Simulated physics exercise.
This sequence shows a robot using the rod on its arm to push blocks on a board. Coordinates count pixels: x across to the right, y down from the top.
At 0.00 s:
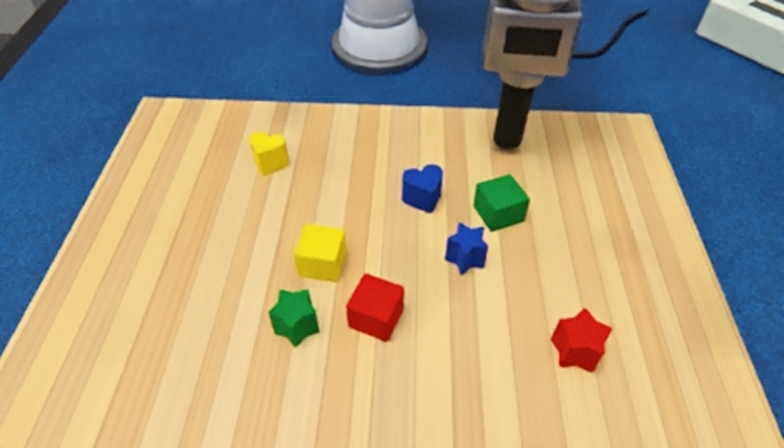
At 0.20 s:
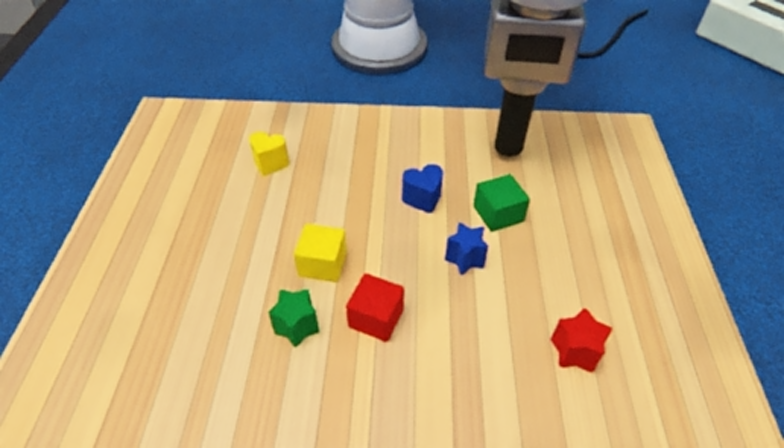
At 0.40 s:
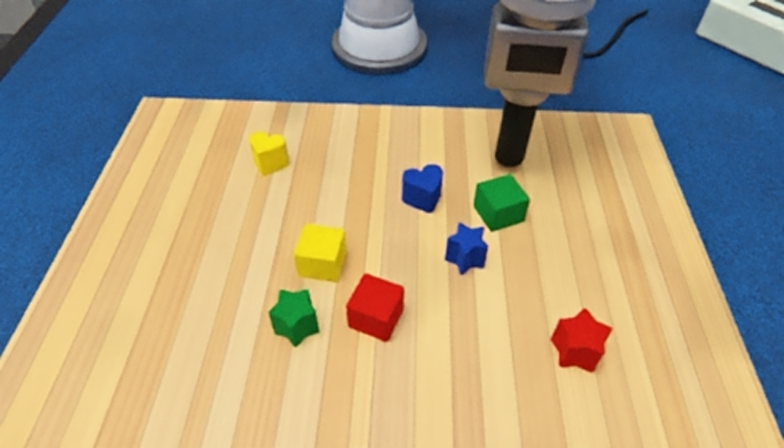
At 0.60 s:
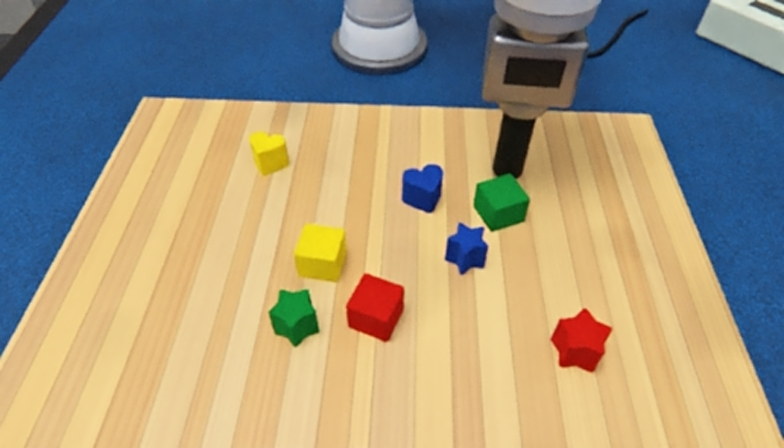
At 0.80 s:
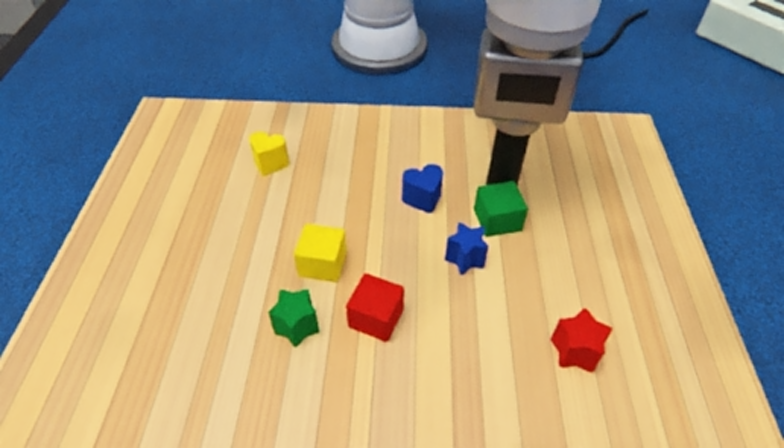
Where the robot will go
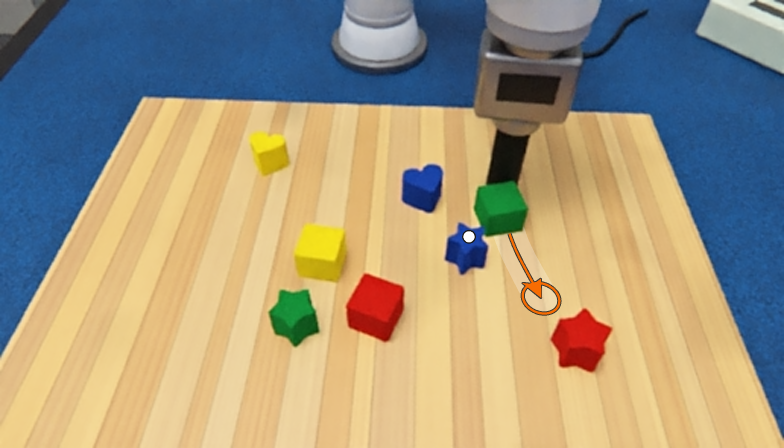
We see a robot arm's black rod move toward the viewer across a wooden board of colourful blocks until it reaches the green block near the blue star and nudges it slightly, while the other blocks stay still.
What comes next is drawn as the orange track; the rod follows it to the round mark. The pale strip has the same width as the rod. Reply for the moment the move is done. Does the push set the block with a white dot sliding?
I'd say yes.
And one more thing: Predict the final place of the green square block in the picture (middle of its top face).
The middle of the upper face of the green square block will lie at about (496, 260) in the picture.
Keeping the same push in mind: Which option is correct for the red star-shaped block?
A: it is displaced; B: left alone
My answer is option B.
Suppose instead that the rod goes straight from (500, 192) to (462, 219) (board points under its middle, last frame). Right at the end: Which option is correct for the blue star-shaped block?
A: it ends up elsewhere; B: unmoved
B.
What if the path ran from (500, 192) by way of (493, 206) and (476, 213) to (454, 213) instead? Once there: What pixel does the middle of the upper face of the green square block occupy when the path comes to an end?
Close to (501, 216).
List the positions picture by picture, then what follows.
In the first frame, lower end of the rod at (507, 140), tops of blocks, blue star-shaped block at (469, 237), green square block at (503, 191), red star-shaped block at (586, 331).
In the second frame, rod at (509, 147), blocks as before.
In the third frame, rod at (509, 157), blocks as before.
In the fourth frame, rod at (508, 170), blocks as before.
In the fifth frame, rod at (501, 185), blue star-shaped block at (469, 237), green square block at (503, 197), red star-shaped block at (586, 331).
The drawn path runs from (500, 192) by way of (512, 242) to (541, 298); the dot is on the blue star-shaped block.
The first path, step by step. One third of the way, rod at (509, 218); blue star-shaped block at (465, 244), turned 30° clockwise; green square block at (500, 228), turned 40° clockwise.
Two thirds of the way, rod at (523, 253); blue star-shaped block at (454, 252), turned 70° clockwise; green square block at (498, 256), turned 75° clockwise.
At the end, rod at (543, 292); blue star-shaped block at (453, 252), turned 75° clockwise; green square block at (496, 260), turned 85° clockwise; red star-shaped block not moved.
